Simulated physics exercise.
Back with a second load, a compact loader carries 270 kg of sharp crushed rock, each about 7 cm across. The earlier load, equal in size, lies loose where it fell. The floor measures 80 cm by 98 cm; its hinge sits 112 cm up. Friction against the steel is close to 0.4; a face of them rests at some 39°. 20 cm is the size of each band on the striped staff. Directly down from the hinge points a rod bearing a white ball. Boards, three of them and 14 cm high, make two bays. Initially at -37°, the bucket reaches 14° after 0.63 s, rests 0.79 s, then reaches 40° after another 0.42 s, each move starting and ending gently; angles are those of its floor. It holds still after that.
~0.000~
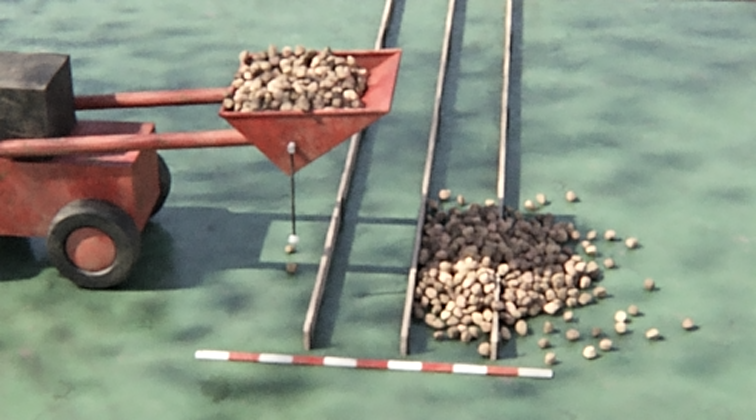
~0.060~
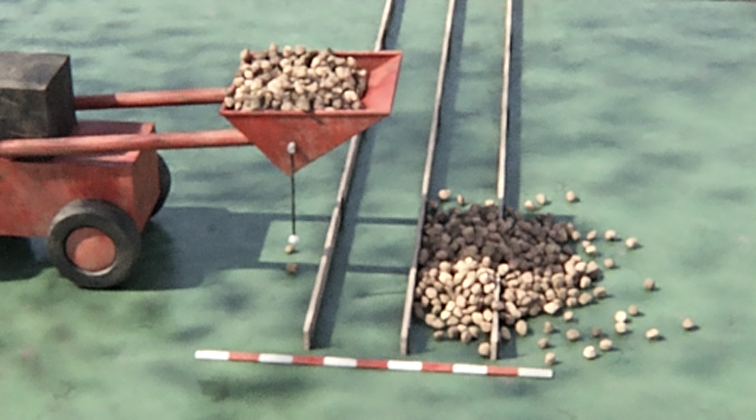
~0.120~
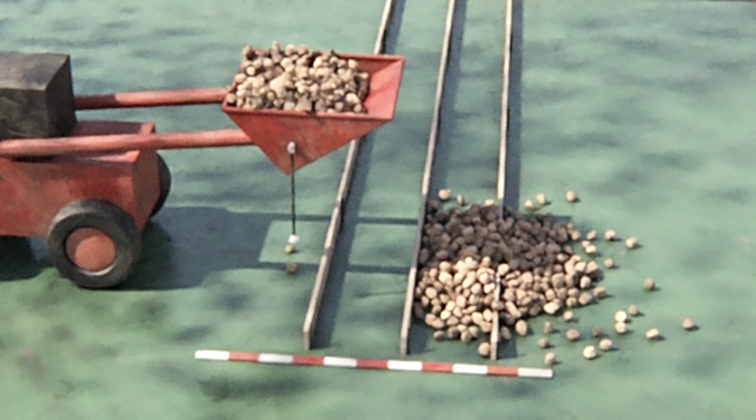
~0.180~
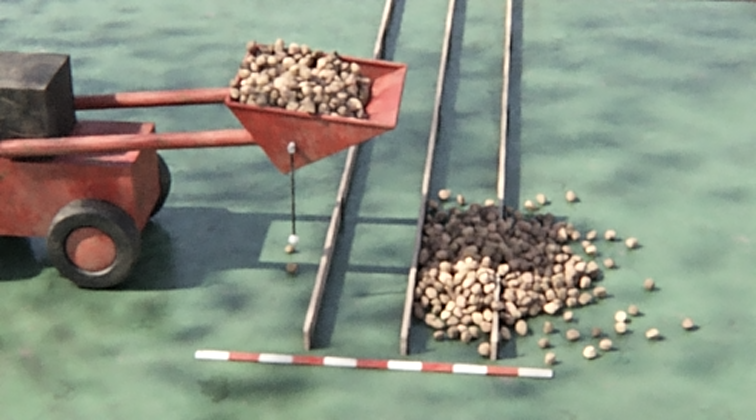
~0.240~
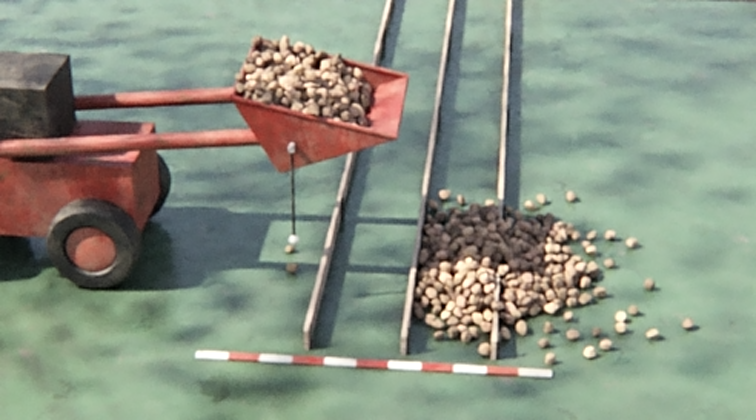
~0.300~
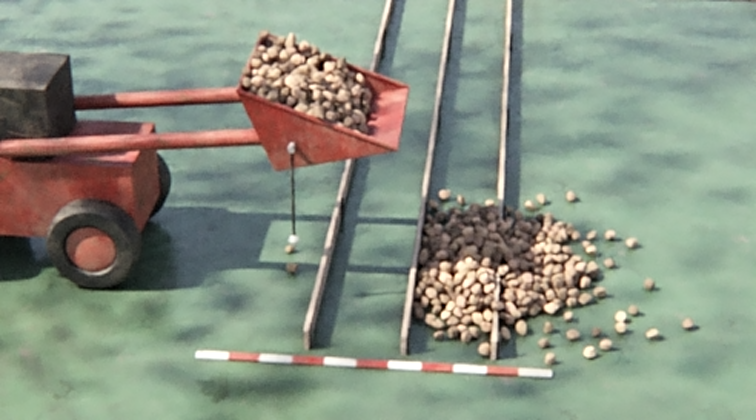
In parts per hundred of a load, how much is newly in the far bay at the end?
Roughly 36 parts in a hundred.
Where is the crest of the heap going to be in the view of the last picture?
The top of the heap sits near (420, 227).
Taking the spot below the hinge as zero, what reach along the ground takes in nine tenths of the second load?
About 100 cm.
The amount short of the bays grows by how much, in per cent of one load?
About 0 percent.
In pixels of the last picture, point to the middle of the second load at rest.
Roughly at pixel (406, 249).
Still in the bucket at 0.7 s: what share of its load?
Some 100 percent, roughly.
After 0.5 s the floor is at 6°; in per cent of one load, 100 in the bucket, 61 in the far bay, 39 past the last board; the foremost stones are at (638, 296).
After 0.7 s the floor is at 14°; in per cent of one load, 100 in the bucket, 61 in the far bay, 39 past the last board; the foremost stones are at (638, 296).
After 2.3 s the floor is at 40°; in per cent of one load, 14 in the bucket, 64 in the near bay, 83 in the far bay, 39 past the last board; the foremost stones are at (638, 296).
After 4.8 s the floor is at 40°; in per cent of one load, 0 in the bucket, 63 in the near bay, 97 in the far bay, 39 past the last board; the foremost stones are at (638, 296). Net gain in the far bay, 36.
